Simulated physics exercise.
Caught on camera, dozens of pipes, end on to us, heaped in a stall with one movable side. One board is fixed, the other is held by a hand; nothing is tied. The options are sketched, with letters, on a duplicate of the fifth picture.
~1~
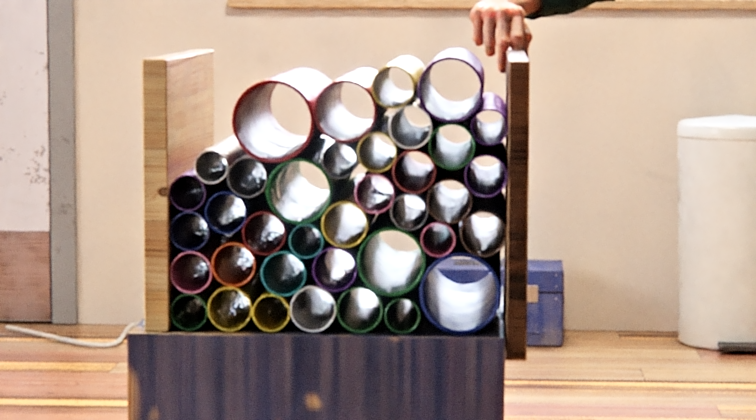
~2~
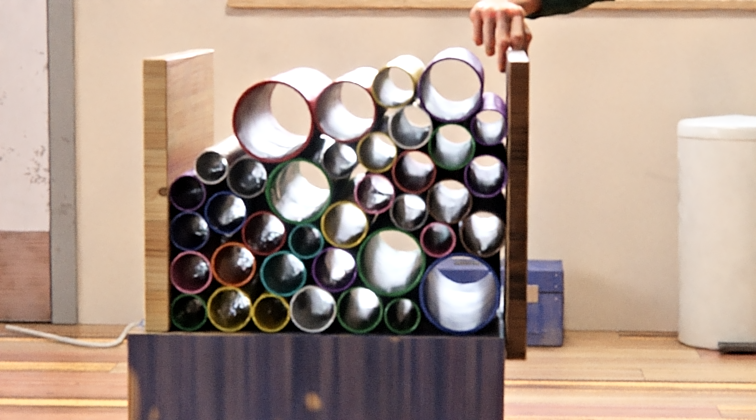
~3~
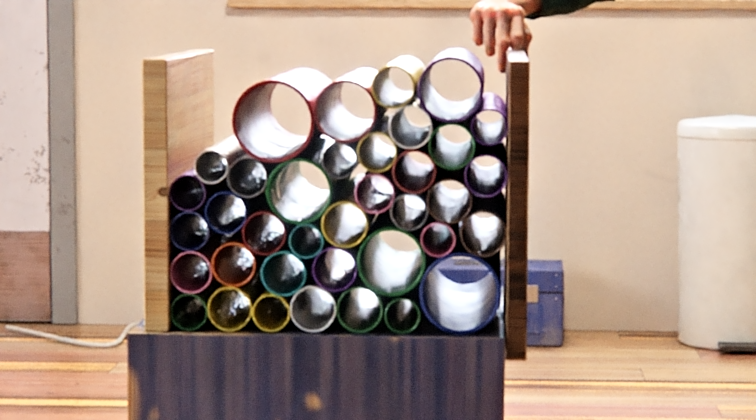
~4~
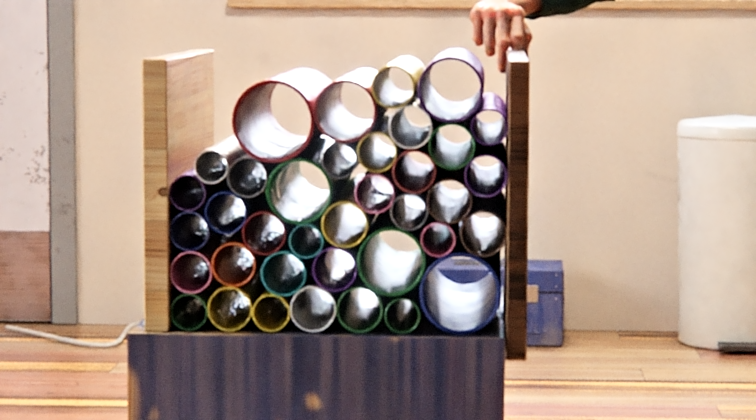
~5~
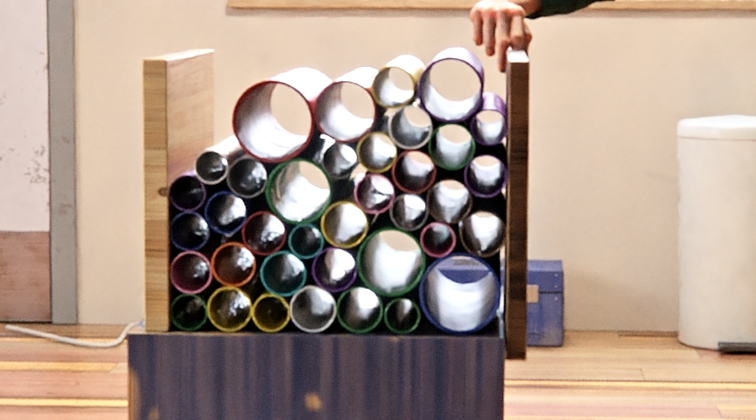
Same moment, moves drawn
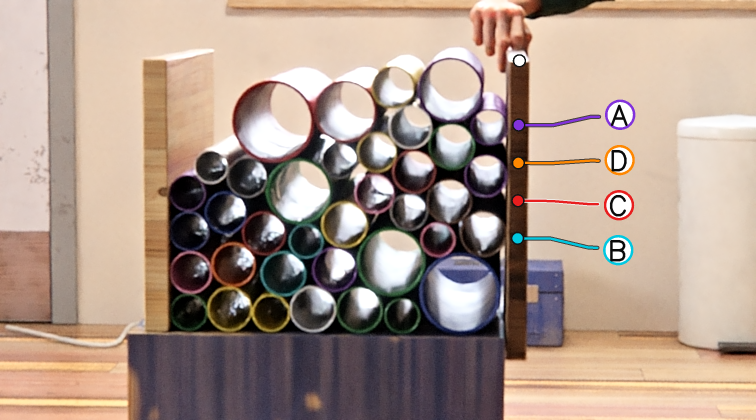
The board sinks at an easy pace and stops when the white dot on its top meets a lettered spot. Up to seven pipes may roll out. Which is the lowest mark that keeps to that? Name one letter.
No lower than B.
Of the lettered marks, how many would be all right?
Four of the four.
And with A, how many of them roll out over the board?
The count is none.
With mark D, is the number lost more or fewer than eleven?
Fewer than eleven.
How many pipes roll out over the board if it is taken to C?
At C the number is two.
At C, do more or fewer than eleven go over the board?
At C, fewer than eleven.
On the marked copy, A at (518, 125); B at (517, 239); C at (518, 200); D at (518, 163); the white dot at (519, 61).
With B. Early on, top of the board (508, 139).
Further on, top of the board (507, 227).
At the end, top of the board (507, 238), six out over the board.
As for the rest, A none out over the board; C two out over the board; D none out over the board.
